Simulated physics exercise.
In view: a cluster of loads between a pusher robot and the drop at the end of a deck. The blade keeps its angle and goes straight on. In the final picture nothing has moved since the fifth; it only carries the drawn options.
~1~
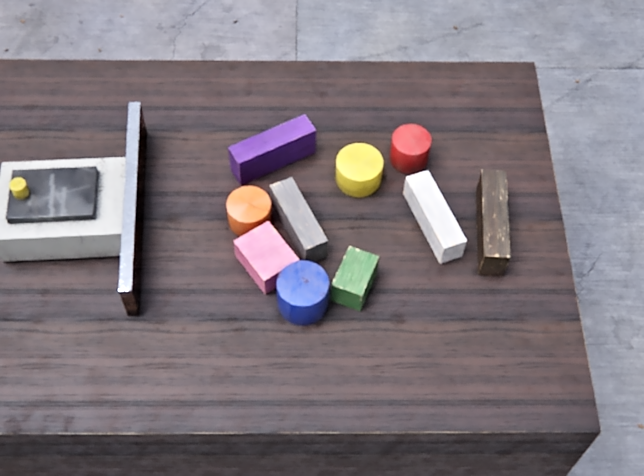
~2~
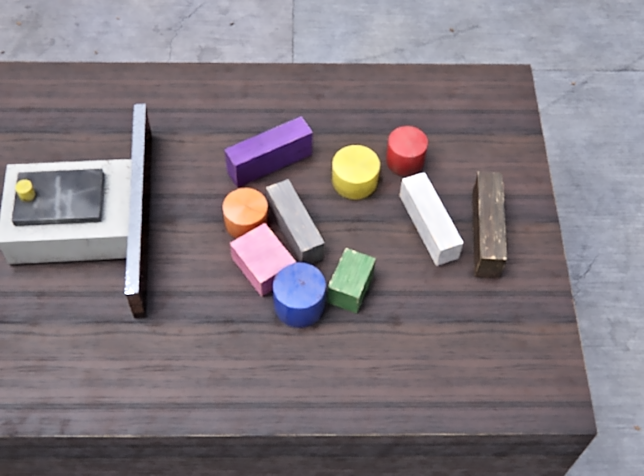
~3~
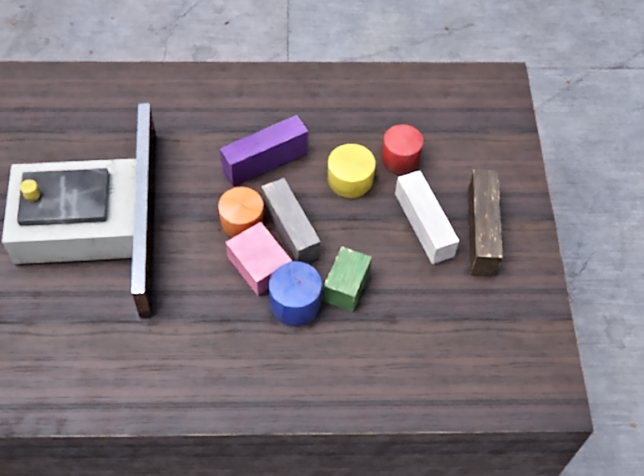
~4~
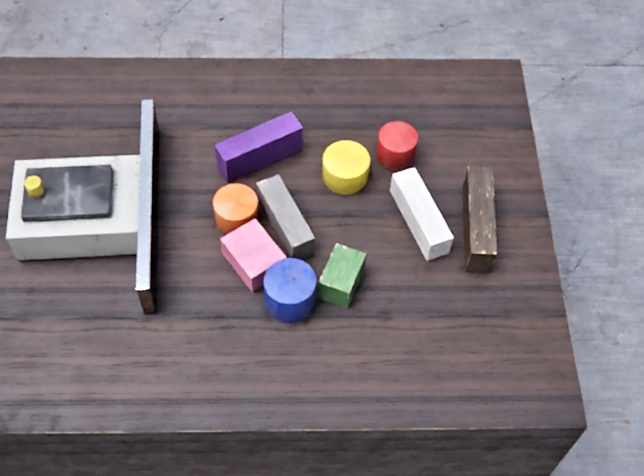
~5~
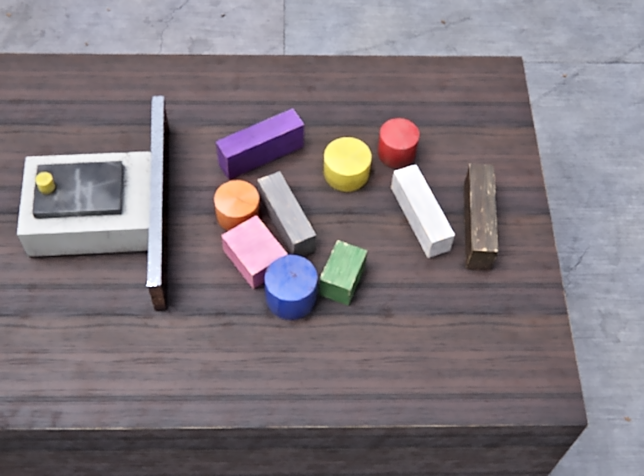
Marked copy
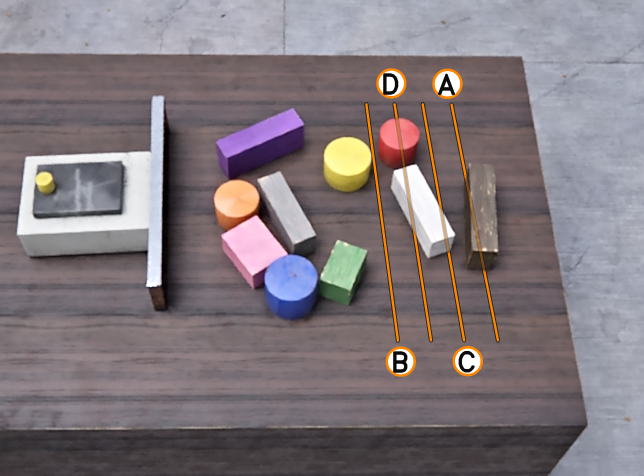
In this clip, a pale pusher robot with a wide upright plate creeps a short distance right across a dark wooden deck, narrowing the gap to a cluster of colourful blocks and canisters, which stay in place untouched.
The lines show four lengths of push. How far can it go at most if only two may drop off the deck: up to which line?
The farthest such stop is A.
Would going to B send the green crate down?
No.
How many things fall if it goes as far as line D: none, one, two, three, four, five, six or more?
By then, none.
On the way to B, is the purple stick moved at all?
Yes.
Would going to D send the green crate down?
By then, no.
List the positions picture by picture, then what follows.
In the first picture, purple stick (273, 150); pink crate (267, 258); black bar (492, 222).
In the second picture, robot (65, 196); red canister (406, 151).
In the third picture, robot (71, 195); white bar (426, 217).
In the fourth picture, robot (74, 192); orange canister (236, 210).
In the fifth picture, robot (85, 188); green crate (343, 273); purple stick (261, 145); pink crate (255, 252).
On the copy, A at (473, 213); B at (381, 213); C at (442, 213); D at (411, 213).
On A. First, robot (202, 188); blue canister (310, 290); purple stick (312, 135).
Then, robot (318, 188); black bar (497, 216); white bar (469, 210).
Finally, robot (407, 188); black bar over the edge; white bar over the edge; two fallen.
By contrast, B is within the limit but short; C is within the limit but short; D is within the limit but short.
